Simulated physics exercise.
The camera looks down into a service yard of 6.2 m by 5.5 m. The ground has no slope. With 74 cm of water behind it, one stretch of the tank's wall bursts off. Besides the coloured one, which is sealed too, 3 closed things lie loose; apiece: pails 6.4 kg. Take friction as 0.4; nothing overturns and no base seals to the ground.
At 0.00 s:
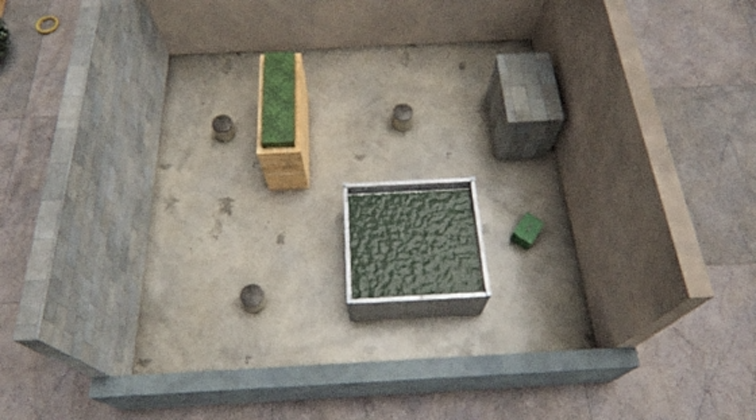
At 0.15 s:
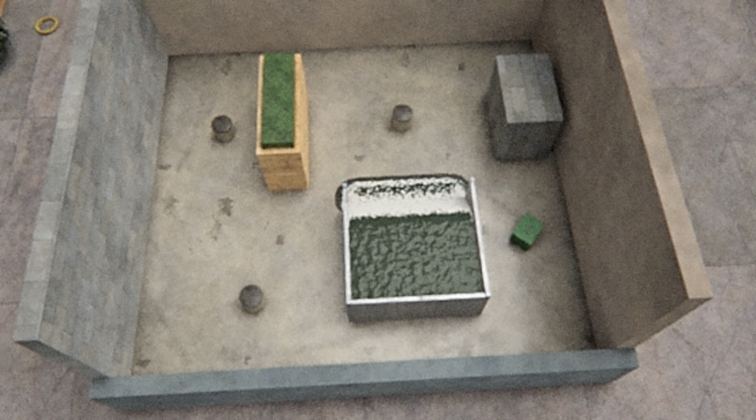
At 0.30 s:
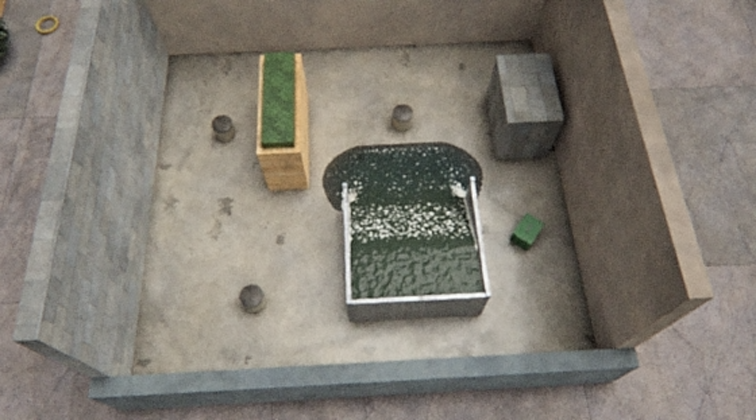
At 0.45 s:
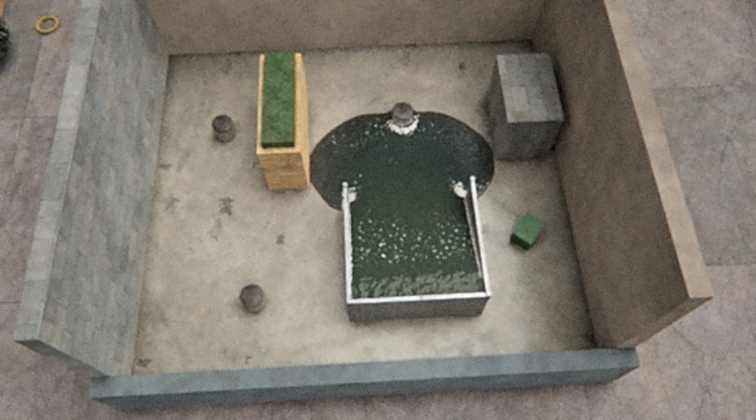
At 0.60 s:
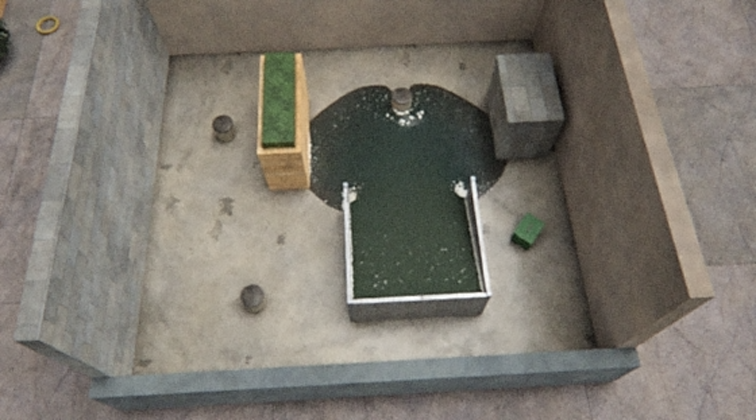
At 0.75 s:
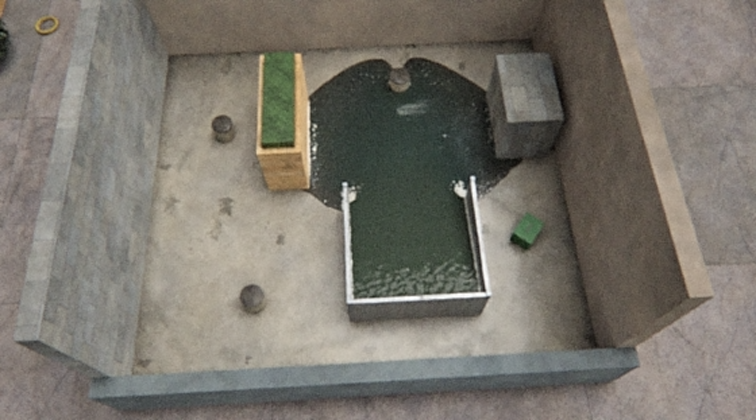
Dark water bursts from the tank's far side, spreads across the floor and nudges one canister.
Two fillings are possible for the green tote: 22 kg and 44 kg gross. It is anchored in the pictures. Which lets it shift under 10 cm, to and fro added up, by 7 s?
For it, the lower weight is enough.
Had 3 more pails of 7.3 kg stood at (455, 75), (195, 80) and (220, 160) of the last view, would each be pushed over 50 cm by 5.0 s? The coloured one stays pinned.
In that order: Over, past it, under.
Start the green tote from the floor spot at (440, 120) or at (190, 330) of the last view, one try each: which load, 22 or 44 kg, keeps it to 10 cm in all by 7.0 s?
In that order: Neither holds; either load holds.
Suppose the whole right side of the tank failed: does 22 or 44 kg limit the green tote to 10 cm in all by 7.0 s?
In that case neither load is enough.
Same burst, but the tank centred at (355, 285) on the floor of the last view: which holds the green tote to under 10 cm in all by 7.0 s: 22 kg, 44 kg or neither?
Then the lower weight is enough.
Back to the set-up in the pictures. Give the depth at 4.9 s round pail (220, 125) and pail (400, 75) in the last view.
Roughly 4 and 12 cm.
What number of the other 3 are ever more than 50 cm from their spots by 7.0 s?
That makes 1.
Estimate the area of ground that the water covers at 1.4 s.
About 13 m2.
After 1.4 s the green tote would be 0 cm from its start with 22 kg and 0 cm from its start with 44 kg; 0 cm of water round it then.
After 3.1 s the green tote would be 0 cm from its start with 22 kg and 0 cm from its start with 44 kg; 1 cm of water round it then.
After 4.9 s the green tote would be 0 cm from its start with 22 kg and 0 cm from its start with 44 kg; 5 cm of water round it then.
After 7.0 s the green tote would be 0 cm from its start with 22 kg and 0 cm from its start with 44 kg; 4 cm of water round it then.
